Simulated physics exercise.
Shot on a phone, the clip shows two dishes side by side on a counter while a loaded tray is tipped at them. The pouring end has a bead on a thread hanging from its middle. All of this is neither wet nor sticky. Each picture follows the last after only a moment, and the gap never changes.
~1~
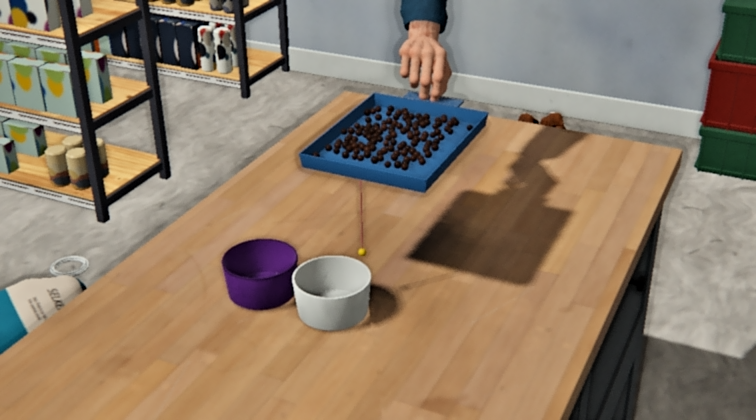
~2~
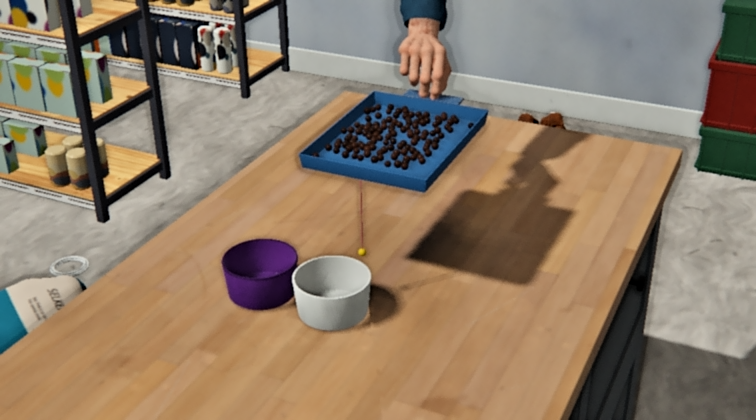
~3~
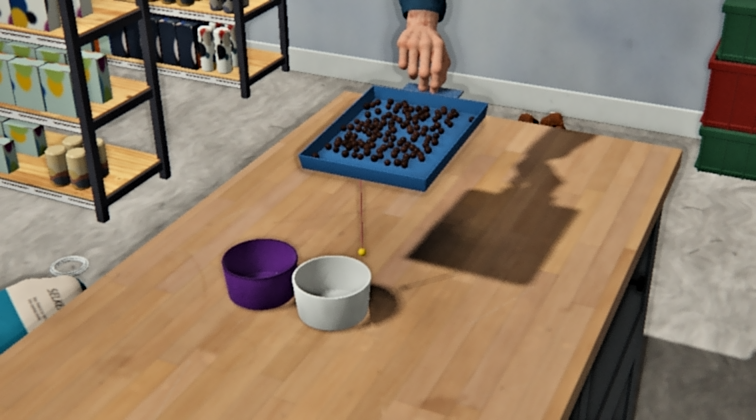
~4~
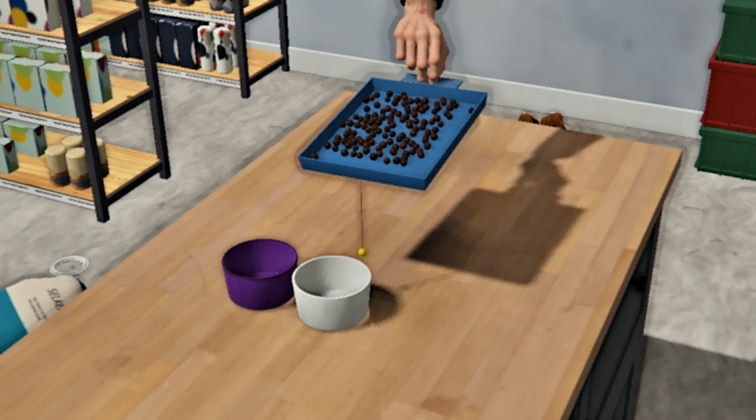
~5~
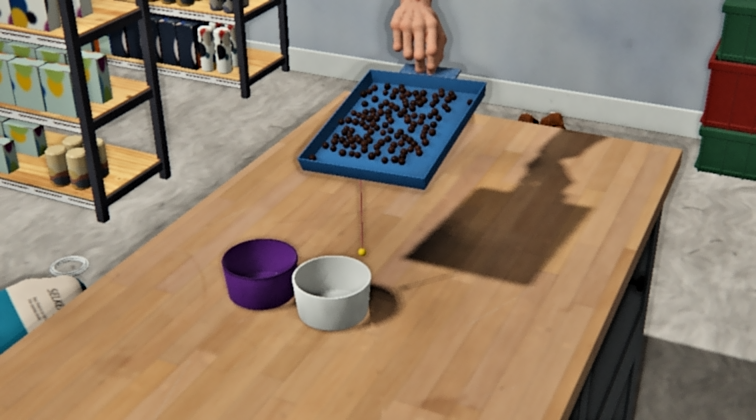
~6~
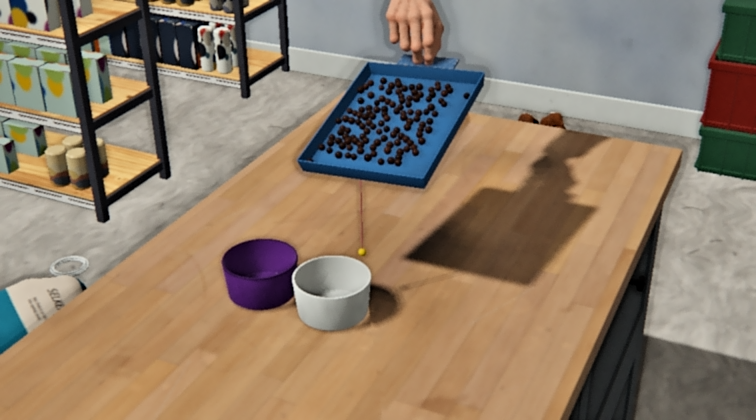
On a wooden counter in a shop-like room, a purple dish and a white dish sit side by side below a blue tray of chocolate balls, a bead hanging from its front edge. A hand gradually lifts the tray's back end, slanting it toward its near left corner, and the balls shift slightly forward.
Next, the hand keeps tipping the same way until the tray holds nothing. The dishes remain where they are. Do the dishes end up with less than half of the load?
No, most reaches the dishes.
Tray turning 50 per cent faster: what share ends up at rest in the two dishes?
I'd expect close to 70 per cent.
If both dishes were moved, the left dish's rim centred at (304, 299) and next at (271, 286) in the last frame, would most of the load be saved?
For the two tries in order: Not as much as half, not as much as half.
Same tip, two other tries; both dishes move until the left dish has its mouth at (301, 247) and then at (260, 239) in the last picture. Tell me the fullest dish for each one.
The left-hand one the first time, the right-hand one the second.
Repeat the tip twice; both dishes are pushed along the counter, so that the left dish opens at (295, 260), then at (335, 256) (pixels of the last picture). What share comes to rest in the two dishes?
Respectively 90 % and 40 %.
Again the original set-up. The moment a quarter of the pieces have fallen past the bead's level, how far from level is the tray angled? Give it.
Somewhere near 90°.
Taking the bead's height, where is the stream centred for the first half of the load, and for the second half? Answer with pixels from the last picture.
At about (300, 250), then at (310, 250).
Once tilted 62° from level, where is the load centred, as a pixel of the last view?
Mark it at roughly (335, 155) in the final frame.
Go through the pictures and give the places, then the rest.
In the first frame, corners of the pouring end at (302, 153) and (425, 178), level; middle of the load at (394, 135), chocolate balls; left dish at (241, 291); right dish at (314, 311); bead on its thread at (362, 252).
In the second frame, corners of the pouring end at (302, 154) and (425, 178), level; middle of the load at (394, 134).
In the third frame, corners of the pouring end at (301, 155) and (424, 178), tipped barely, lowest at the left corner; middle of the load at (394, 130).
In the fourth frame, corners of the pouring end at (301, 156) and (423, 177), tipped a little, lowest at the left corner; middle of the load at (393, 125).
In the fifth frame, corners of the pouring end at (300, 158) and (423, 177), tipped a little, lowest at the left corner; middle of the load at (391, 121).
In the sixth frame, corners of the pouring end at (300, 159) and (422, 176), tipped clearly, lowest at the left corner; middle of the load at (387, 119), nearly all on the move; left dish at (241, 291); right dish at (314, 311).
Soon after the last picture, tray tipped steeply; nearly all on the tray; a stray few in the right dish; a small part in the air.
A little later, tray tipped past a quarter turn; about a quarter on the tray; about a third in the right dish; about a quarter in the left dish; a small part outside both; about a quarter in the air.
Later still, tray tipped past a quarter turn; about half in the right dish; about a quarter in the left dish; about a quarter outside both.
By the end, tray tipped past a quarter turn; about half in the right dish; about a quarter in the left dish; about a quarter outside both.
